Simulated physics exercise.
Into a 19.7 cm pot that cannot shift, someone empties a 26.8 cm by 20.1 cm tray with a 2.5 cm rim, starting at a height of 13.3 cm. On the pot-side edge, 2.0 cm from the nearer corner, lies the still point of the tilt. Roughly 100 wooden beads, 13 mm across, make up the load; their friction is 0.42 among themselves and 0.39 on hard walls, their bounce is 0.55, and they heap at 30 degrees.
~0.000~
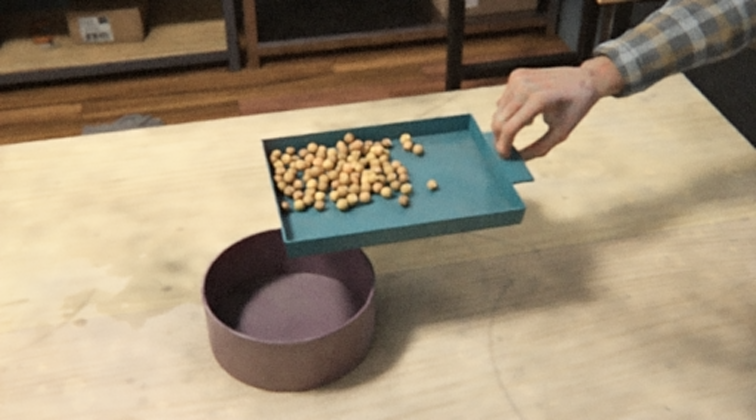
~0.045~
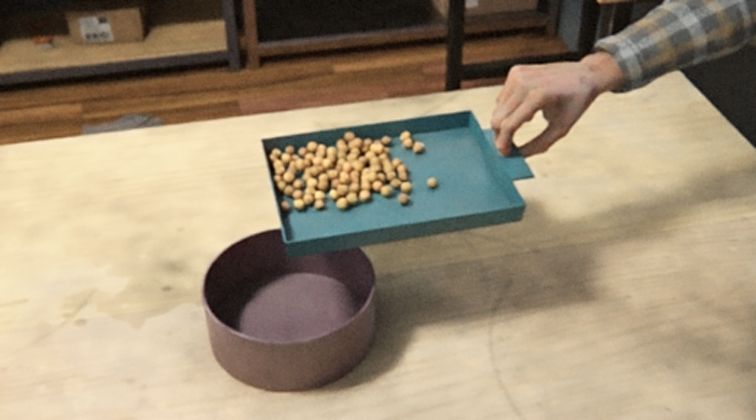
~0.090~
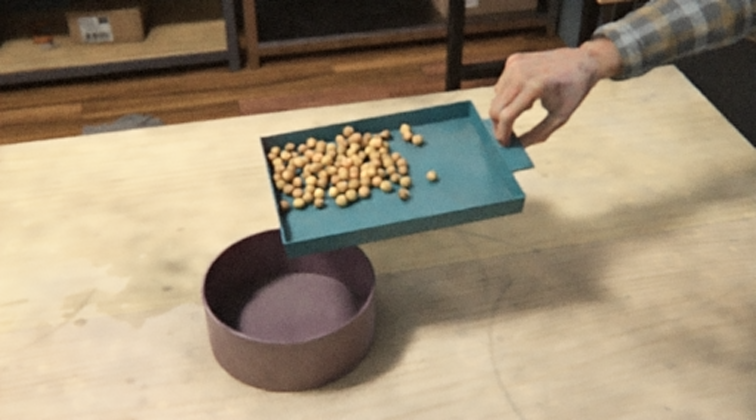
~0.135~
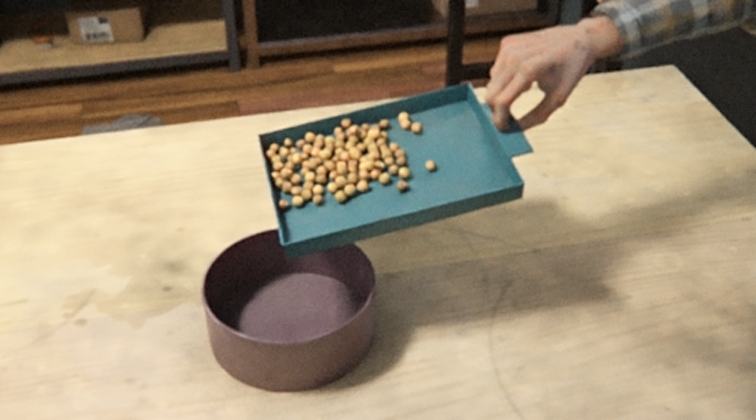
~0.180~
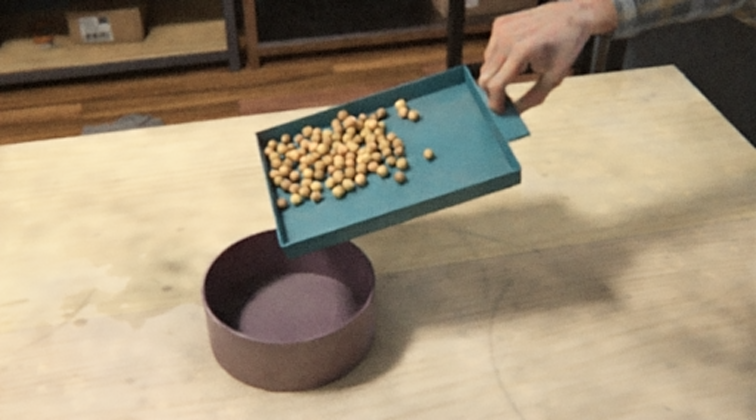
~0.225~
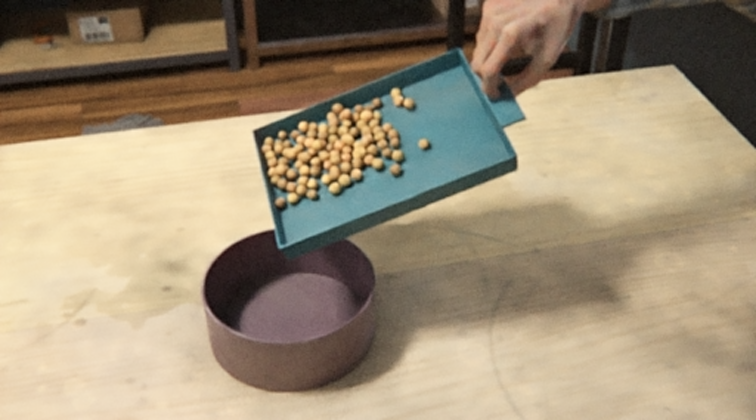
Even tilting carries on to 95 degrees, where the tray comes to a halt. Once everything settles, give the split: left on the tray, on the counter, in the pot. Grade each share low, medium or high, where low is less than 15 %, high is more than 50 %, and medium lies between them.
Shares - tray: Low, counter: Medium, pot: High.
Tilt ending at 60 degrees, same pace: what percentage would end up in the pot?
Result: Close to 5 %.
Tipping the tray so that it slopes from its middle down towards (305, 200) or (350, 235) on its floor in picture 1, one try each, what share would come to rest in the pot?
I'd put it at roughly 45 per cent for the first tilt and roughly 95 per cent for the second.
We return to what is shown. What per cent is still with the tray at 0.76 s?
Some 95 per cent of the load.
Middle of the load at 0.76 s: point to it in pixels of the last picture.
Roughly pixel (257, 175).
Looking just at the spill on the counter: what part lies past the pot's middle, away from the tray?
Some 100 per cent of the spill lies beyond the centre.
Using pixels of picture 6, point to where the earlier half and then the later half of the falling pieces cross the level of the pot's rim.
(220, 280) or so first, later (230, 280).
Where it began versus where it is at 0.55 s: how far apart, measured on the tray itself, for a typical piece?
It has moved some 5 cm from its start.
After 0.55 s, tilt 56 degrees; the tray holds 100 %, the pot 0 %.
After 0.76 s, tilt 81 degrees; the tray holds 95 %, the pot 5 %.
After 1.09 s, tilt 95 degrees; the tray holds 30 %, the pot 30 %.
At rest (2.5 s), tray 0 %, counter 40 %, pot 60 %.
